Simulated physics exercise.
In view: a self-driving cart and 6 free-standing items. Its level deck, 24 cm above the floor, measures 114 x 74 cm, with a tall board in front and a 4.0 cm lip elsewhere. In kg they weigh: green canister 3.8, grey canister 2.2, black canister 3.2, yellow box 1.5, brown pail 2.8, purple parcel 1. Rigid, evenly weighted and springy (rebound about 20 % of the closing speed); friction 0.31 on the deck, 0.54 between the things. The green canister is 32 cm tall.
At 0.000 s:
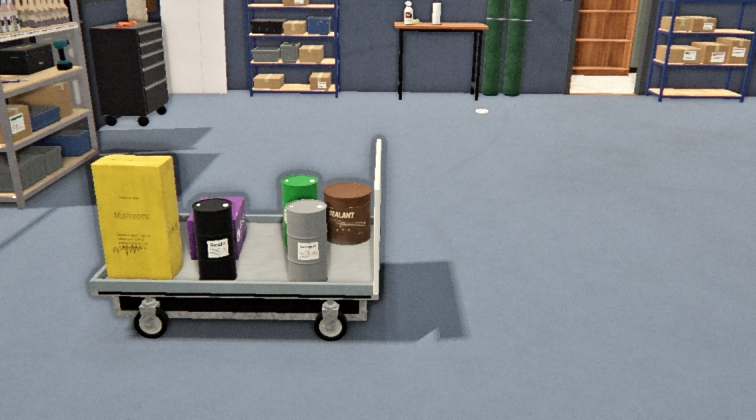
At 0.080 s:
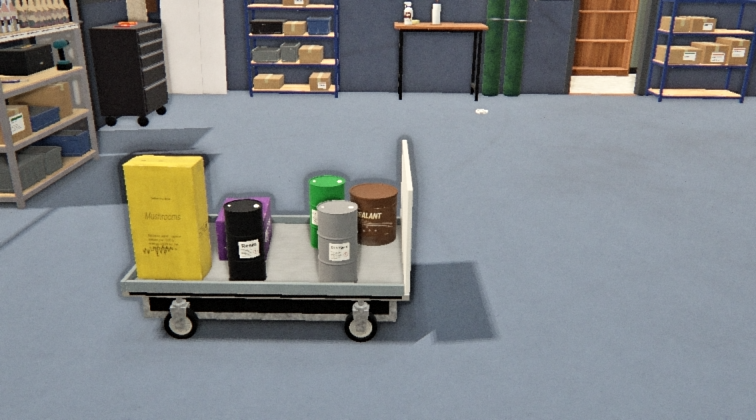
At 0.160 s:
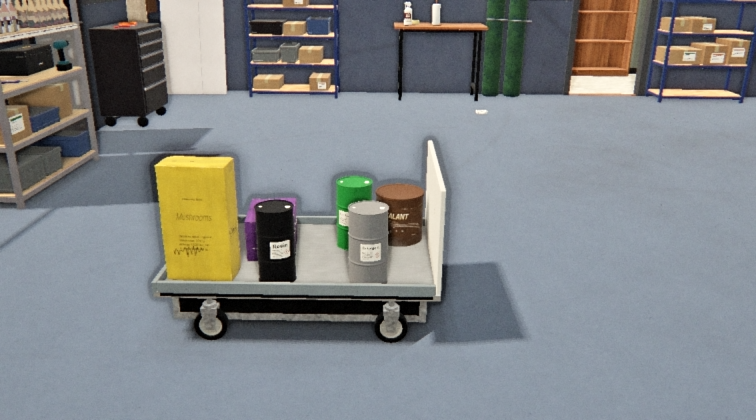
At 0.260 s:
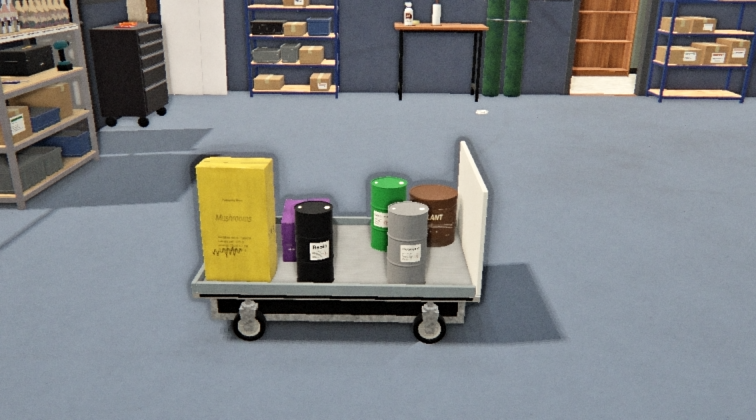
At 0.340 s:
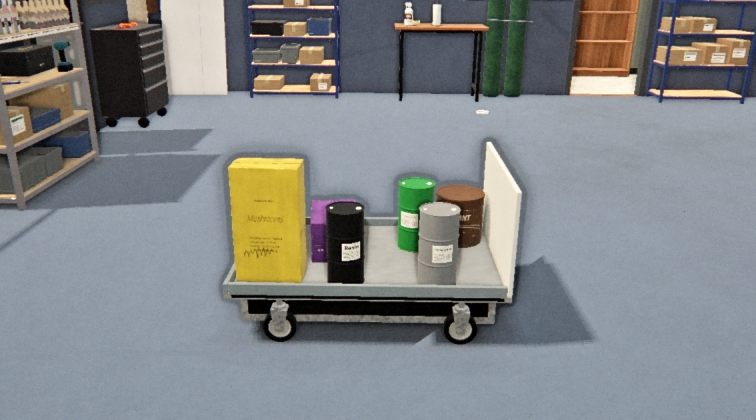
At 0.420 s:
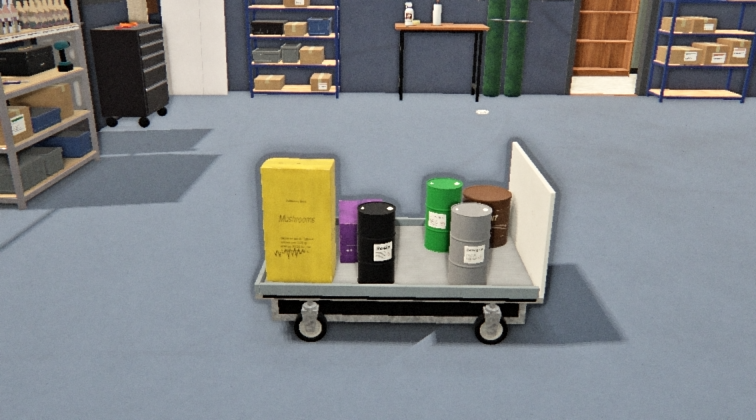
At first, a flat cart carrying a yellow box, a purple parcel and black, green, grey and brown containers sits toward the left of a blue-floored workshop. It then rolls steadily right to just past the middle, its load riding along with no obvious shifting on the deck.
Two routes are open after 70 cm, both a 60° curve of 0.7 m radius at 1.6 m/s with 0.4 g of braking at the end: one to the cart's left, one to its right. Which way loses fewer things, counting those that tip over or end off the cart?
The load fares better going right.
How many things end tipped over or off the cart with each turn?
Turning left 3, turning right 2.
Turning left. At 0.82 s, cart has run 131 cm, turned 38°; grey canister now off the cart; green canister 4° off upright near (555, 199); brown pail moved 46 cm.
After 1.22 s, cart has run 192 cm, turned 60°; black canister and yellow box now off the cart; green canister 16° off upright near (572, 160); brown pail 10° off upright.
In the end (4.3 s), off the cart, grey canister, black canister and yellow box; not toppled but over 10 cm from the start, green canister, brown pail and purple parcel. At the end, from the last picture's camera, green canister near (587, 153).
Turning right instead, green canister and grey canister tipped over or off the cart, 2 of 6 in all.
